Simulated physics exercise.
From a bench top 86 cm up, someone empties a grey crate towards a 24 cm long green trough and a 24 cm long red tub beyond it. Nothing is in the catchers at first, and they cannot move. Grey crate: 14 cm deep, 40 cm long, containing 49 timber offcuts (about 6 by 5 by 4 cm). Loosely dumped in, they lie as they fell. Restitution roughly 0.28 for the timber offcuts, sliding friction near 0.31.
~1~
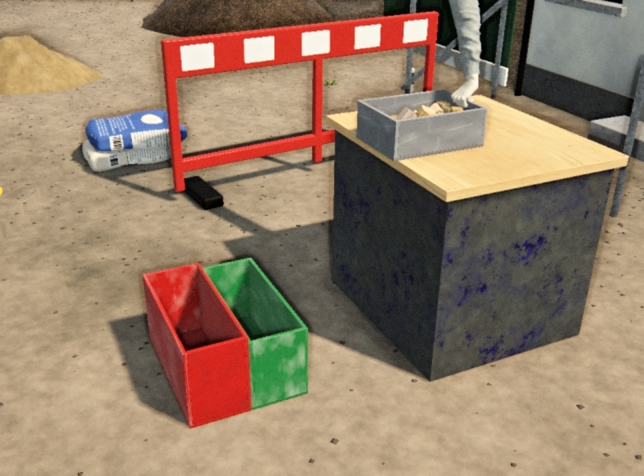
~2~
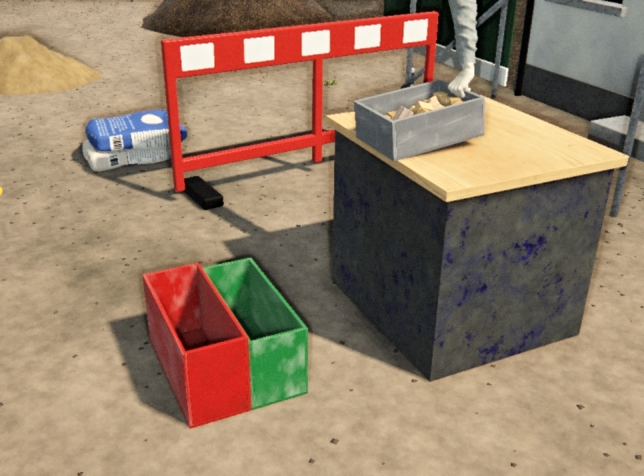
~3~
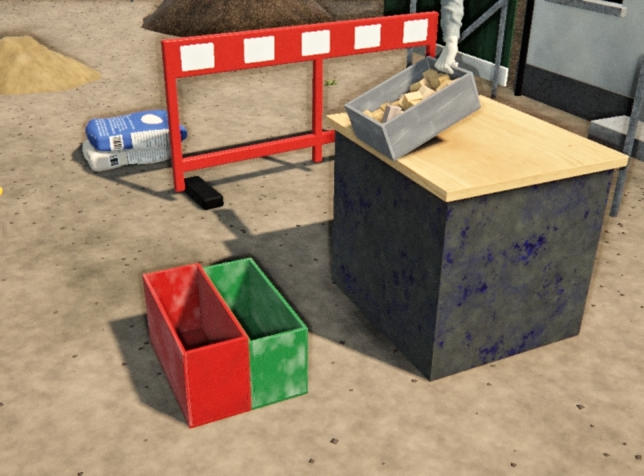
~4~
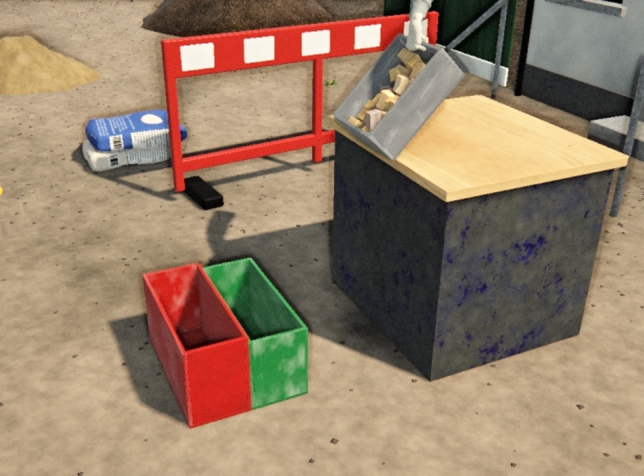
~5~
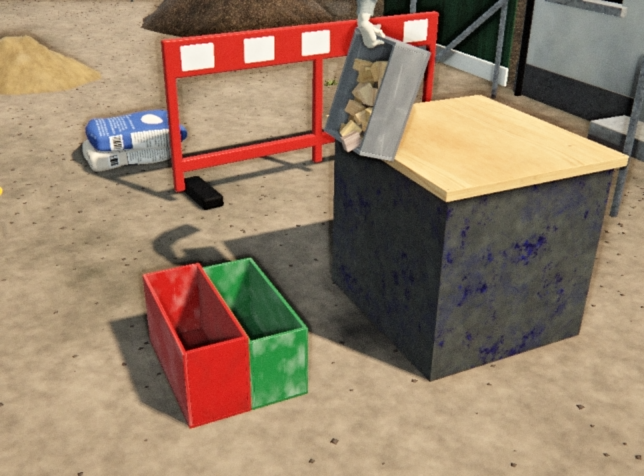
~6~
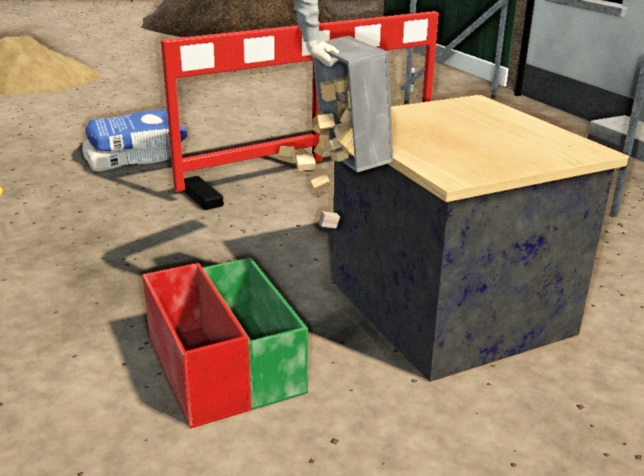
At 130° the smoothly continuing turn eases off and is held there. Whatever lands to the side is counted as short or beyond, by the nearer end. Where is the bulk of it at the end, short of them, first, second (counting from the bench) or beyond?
The bulk is short.
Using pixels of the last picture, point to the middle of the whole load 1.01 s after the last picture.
Estimated centre in the last picture: (296, 345).
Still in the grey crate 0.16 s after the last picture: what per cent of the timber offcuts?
That works out to some 65 percent of it.
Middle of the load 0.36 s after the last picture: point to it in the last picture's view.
Estimated centre in the last picture: (306, 192).
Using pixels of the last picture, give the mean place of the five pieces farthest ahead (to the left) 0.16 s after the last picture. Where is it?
The leading five average out near (264, 250).
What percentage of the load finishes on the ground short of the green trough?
Estimate: About 70 in a hundred.
Then, 0.16 s after the last picture, tilt 111°; 32 still in the grey crate and 17 in the air.
Then, 0.36 s after the last picture, tilt 125°; 13 still in the grey crate, 5 in the green trough, 8 on the ground short of the green trough and 23 in the air.
Then, 0.65 s after the last picture, tilt 130°; 13 in the green trough, 19 on the ground short of the green trough and 17 in the air.
Outcome (1.01 s after the last picture), 14 in the green trough and 35 on the ground short of the green trough.
